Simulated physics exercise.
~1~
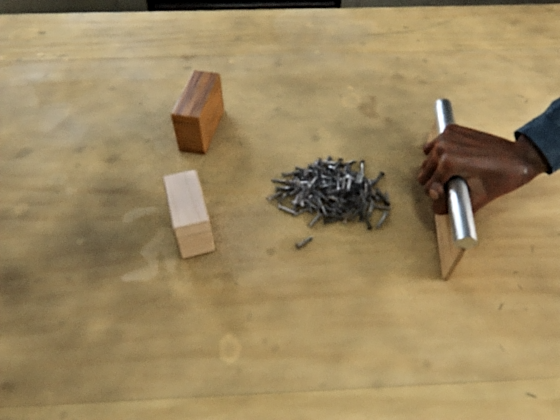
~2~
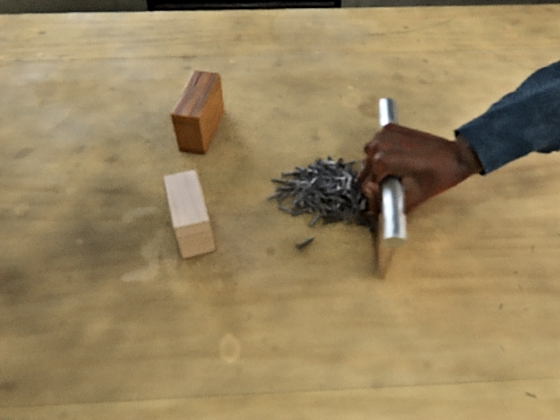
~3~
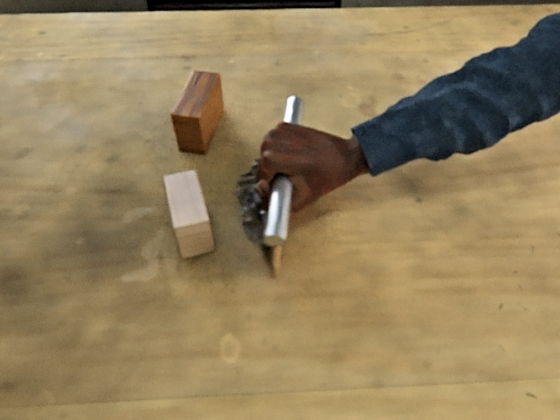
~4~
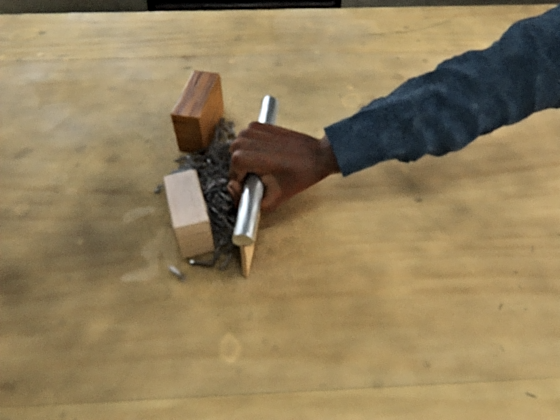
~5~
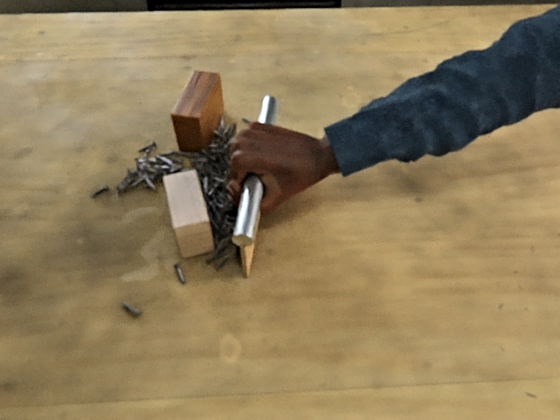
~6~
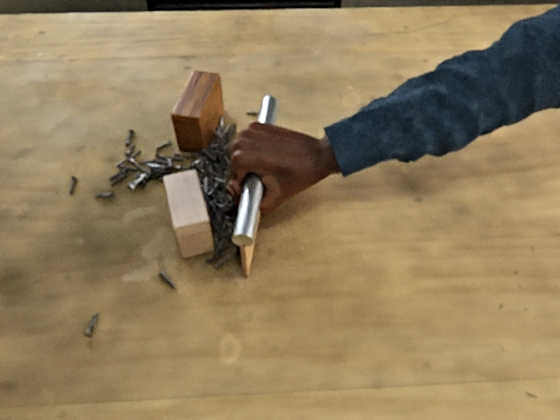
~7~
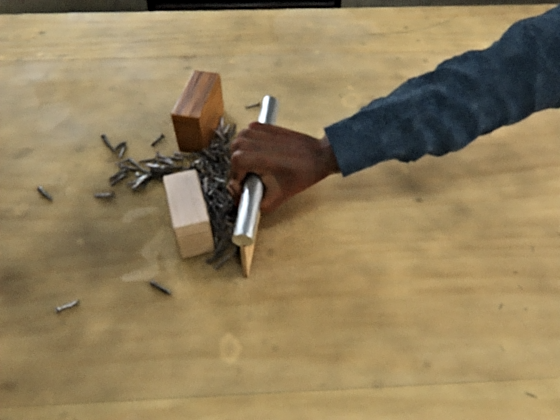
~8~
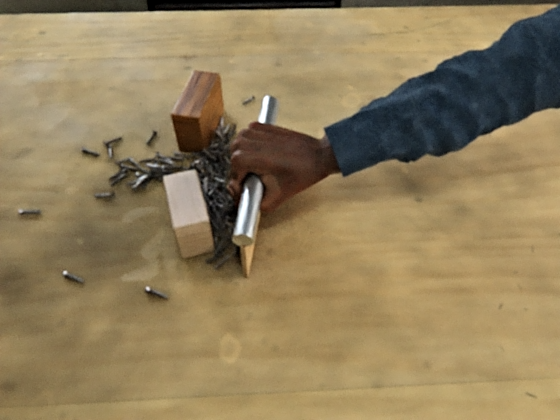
At first, a hand in a blue sleeve holds a metal bar with a flat wooden edge beneath it, to the right of a pile of small steel screws on a wooden table. The hand sweeps the scraper left, reaching the pile and pushing it toward two fixed blocks, one reddish brown and one pale. The screws bunch up against the blocks, and the scraper stops just short of them. Some screws spill through the gap, while a few scatter farther left and toward the viewer. At the end, most remain packed between the still scraper and the blocks.
